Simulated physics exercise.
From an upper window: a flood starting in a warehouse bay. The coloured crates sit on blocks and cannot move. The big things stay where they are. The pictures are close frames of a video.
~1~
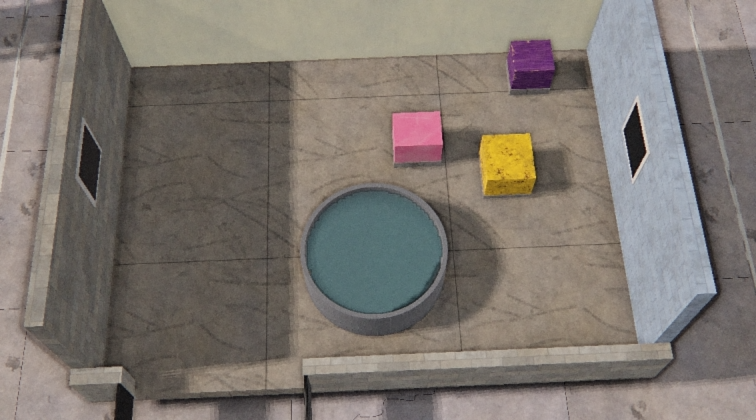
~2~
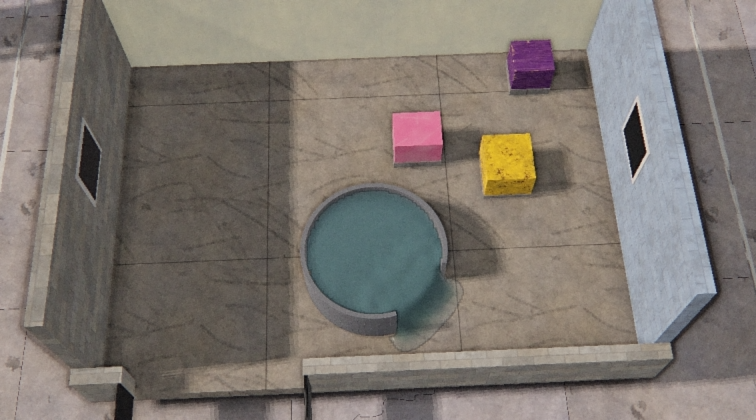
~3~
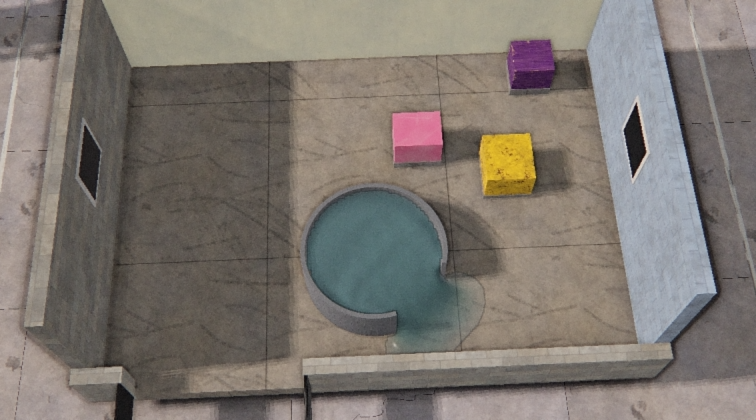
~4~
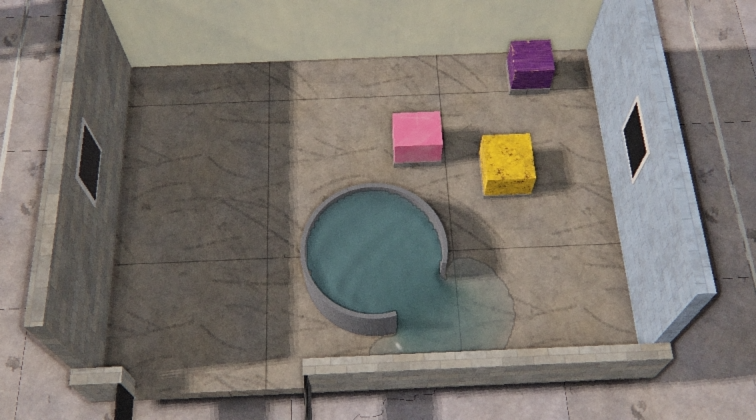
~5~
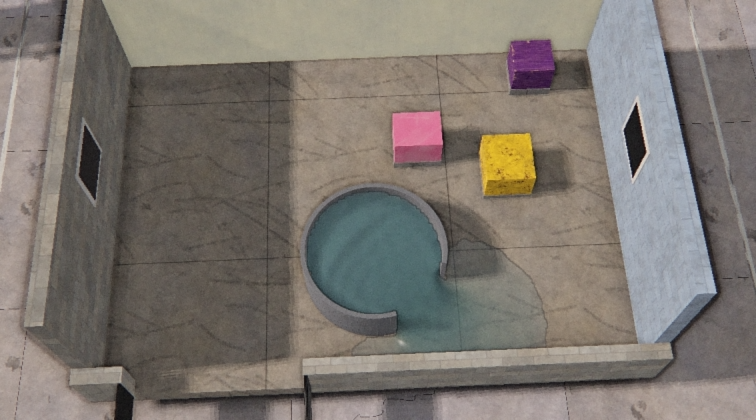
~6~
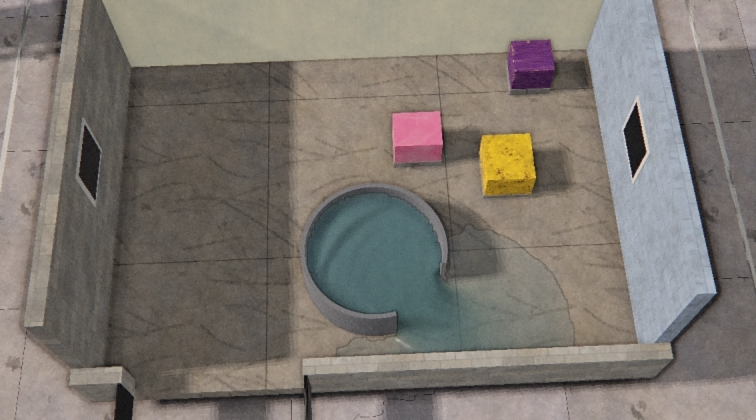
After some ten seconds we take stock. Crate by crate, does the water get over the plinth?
The pink crate stays dry; the yellow crate gets wet; the purple crate gets wet.
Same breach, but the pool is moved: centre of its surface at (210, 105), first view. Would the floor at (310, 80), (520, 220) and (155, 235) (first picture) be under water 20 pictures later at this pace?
One after the other: Not flooded, under water, no water.
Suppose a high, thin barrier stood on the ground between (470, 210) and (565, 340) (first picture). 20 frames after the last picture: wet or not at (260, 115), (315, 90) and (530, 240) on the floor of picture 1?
In turn: Not flooded, not flooded, under water.
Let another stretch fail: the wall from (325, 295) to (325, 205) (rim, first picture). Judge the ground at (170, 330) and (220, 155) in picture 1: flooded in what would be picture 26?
One after the other: Flooded, flooded.
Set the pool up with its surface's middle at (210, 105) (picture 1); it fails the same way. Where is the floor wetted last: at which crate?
That is the purple one.
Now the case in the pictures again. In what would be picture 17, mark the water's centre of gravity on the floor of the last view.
Around (452, 293).
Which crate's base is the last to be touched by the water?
The one in pink.
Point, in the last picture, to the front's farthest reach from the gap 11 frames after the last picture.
At about (600, 152).
A moment on, water covers 15 % of the floor; the pink crate not reached, the yellow crate not reached, the purple crate not reached.
Next, water covers 25 % of the floor; the pink crate not reached, the yellow crate water round its plinth, the purple crate not reached.
Then, water covers 45 % of the floor; the pink crate not reached, the yellow crate water round its plinth, the purple crate water round its plinth.
Later, water covers 70 % of the floor; the pink crate water round its plinth, the yellow crate water round its plinth, the purple crate water round its plinth.
In the end, water covers 95 % of the floor; the pink crate stayed above the water, the yellow crate was topped, the purple crate was topped.
